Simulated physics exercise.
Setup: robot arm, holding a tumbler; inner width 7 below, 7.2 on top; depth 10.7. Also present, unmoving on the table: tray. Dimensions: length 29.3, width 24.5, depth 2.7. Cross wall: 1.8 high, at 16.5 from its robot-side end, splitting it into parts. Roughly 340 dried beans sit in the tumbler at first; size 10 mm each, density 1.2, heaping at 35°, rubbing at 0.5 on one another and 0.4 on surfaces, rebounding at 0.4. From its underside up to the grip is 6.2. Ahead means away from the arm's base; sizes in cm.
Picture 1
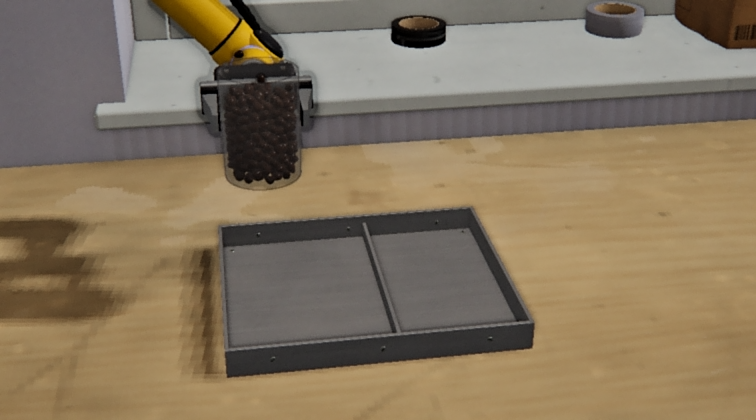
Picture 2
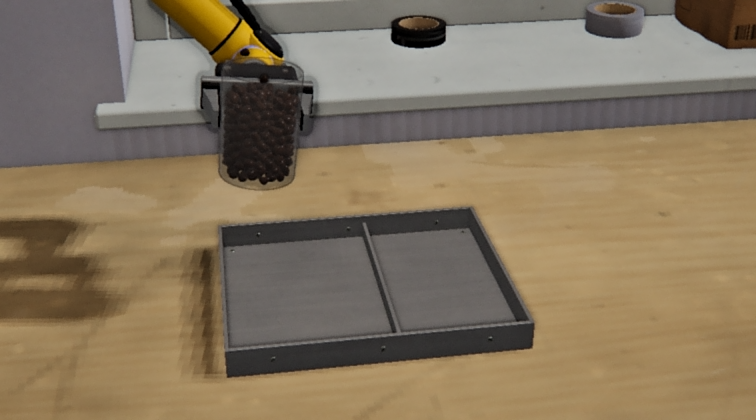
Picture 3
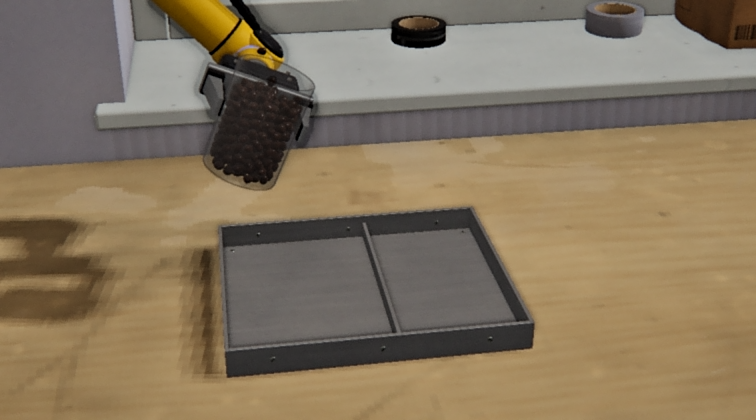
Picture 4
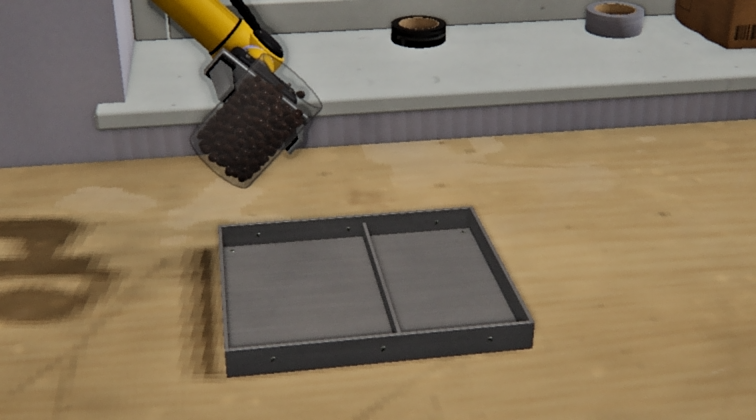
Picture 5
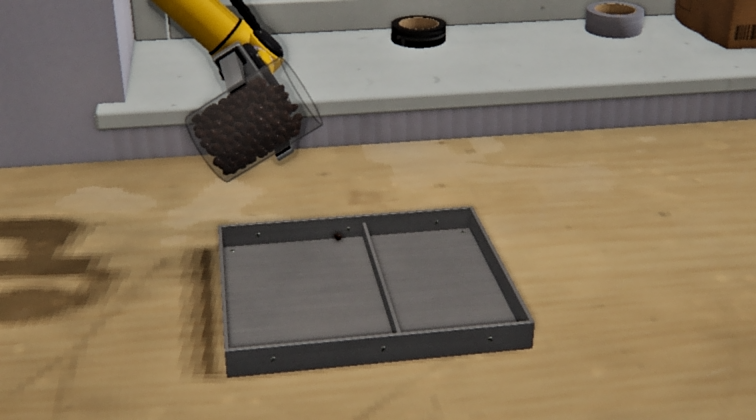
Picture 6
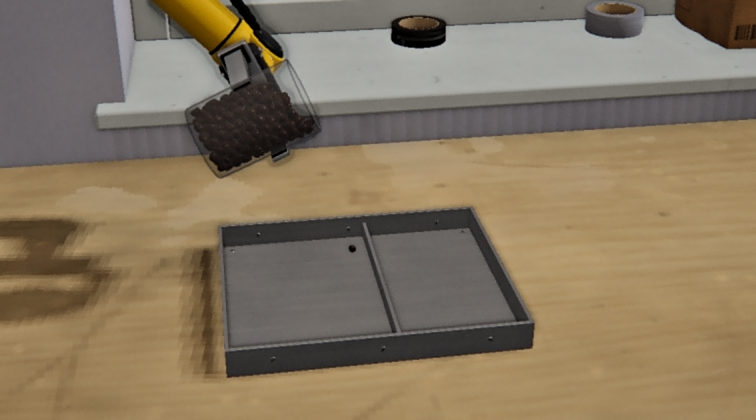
In this clip, a yellow robot arm tilts a clear tumbler of dark beans steeply to the right above a divided gray tray on a wooden table, and a single bean drops into the tray's left part.
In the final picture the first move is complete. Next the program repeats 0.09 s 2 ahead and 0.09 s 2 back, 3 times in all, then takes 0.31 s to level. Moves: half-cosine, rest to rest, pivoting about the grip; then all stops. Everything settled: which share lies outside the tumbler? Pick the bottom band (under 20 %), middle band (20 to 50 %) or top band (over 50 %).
Bottom band.
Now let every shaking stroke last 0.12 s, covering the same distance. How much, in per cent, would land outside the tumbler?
5 %.
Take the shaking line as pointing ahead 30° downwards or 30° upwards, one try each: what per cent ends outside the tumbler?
Result: Approx. 5 % and 15 %, one try each.
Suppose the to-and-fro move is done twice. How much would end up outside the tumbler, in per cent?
That change gives some 5 percent.
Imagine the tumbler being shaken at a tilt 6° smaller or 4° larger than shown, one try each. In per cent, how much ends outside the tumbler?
Roughly 5 per cent on the first try and 10 per cent on the second.
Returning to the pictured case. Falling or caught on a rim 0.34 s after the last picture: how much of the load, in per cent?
That comes to about 2 per cent, more or less.
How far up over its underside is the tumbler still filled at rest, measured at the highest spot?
Roughly 10.0 centimetres.
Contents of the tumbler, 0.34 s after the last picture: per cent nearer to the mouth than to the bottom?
Around 45 in a hundred.
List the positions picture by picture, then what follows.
In the first frame, tumbler middle at (261, 125), level; upper third of the load around (260, 105), from x 230 to 295, top at y 55; 344 in the tumbler.
In the second frame, tumbler middle at (260, 125), tilted 6° forward; upper third of the load around (259, 106), from x 225 to 295, top at y 50.
In the third frame, tumbler middle at (257, 124), tilted 23° forward; upper third of the load around (259, 106), from x 215 to 295, top at y 50.
In the fourth frame, tumbler middle at (255, 123), tilted 43° forward; upper third of the load around (256, 107), from x 200 to 300, top at y 80; 343 in the tumbler, 1 in flight or on a rim.
In the fifth frame, tumbler middle at (253, 121), tilted 60° forward; upper third of the load around (253, 106), from x 195 to 340, top at y 80; 343 in the tumbler, 1 in the robot-side part.
In the sixth frame, tumbler middle at (252, 120), tilted 66° forward; upper third of the load around (250, 106), from x 195 to 355, top at y 85; 343 in the tumbler, 1 in the robot-side part.
Then, 0.34 s after the last picture, tilted 66° forward, highest piece 23 above the table; 329 in the tumbler, 4 in the robot-side part, 3 in the far-side part, 8 in flight or on a rim.
Then, 0.68 s after the last picture, tilted 38° forward, highest piece 24 above the table; 310 in the tumbler, 20 in the robot-side part, 12 in the far-side part, 2 in flight or on a rim.
Then, 1.05 s after the last picture, level, highest piece 25 above the table; 310 in the tumbler, 22 in the robot-side part, 12 in the far-side part.
Then, 2.10 s after the last picture, level, highest piece 25 above the table; 310 in the tumbler, 22 in the robot-side part, 12 in the far-side part.
Final count, 310 in the tumbler, 22 in the robot-side part, 12 in the far-side part. That is 10 % outside the tumbler.
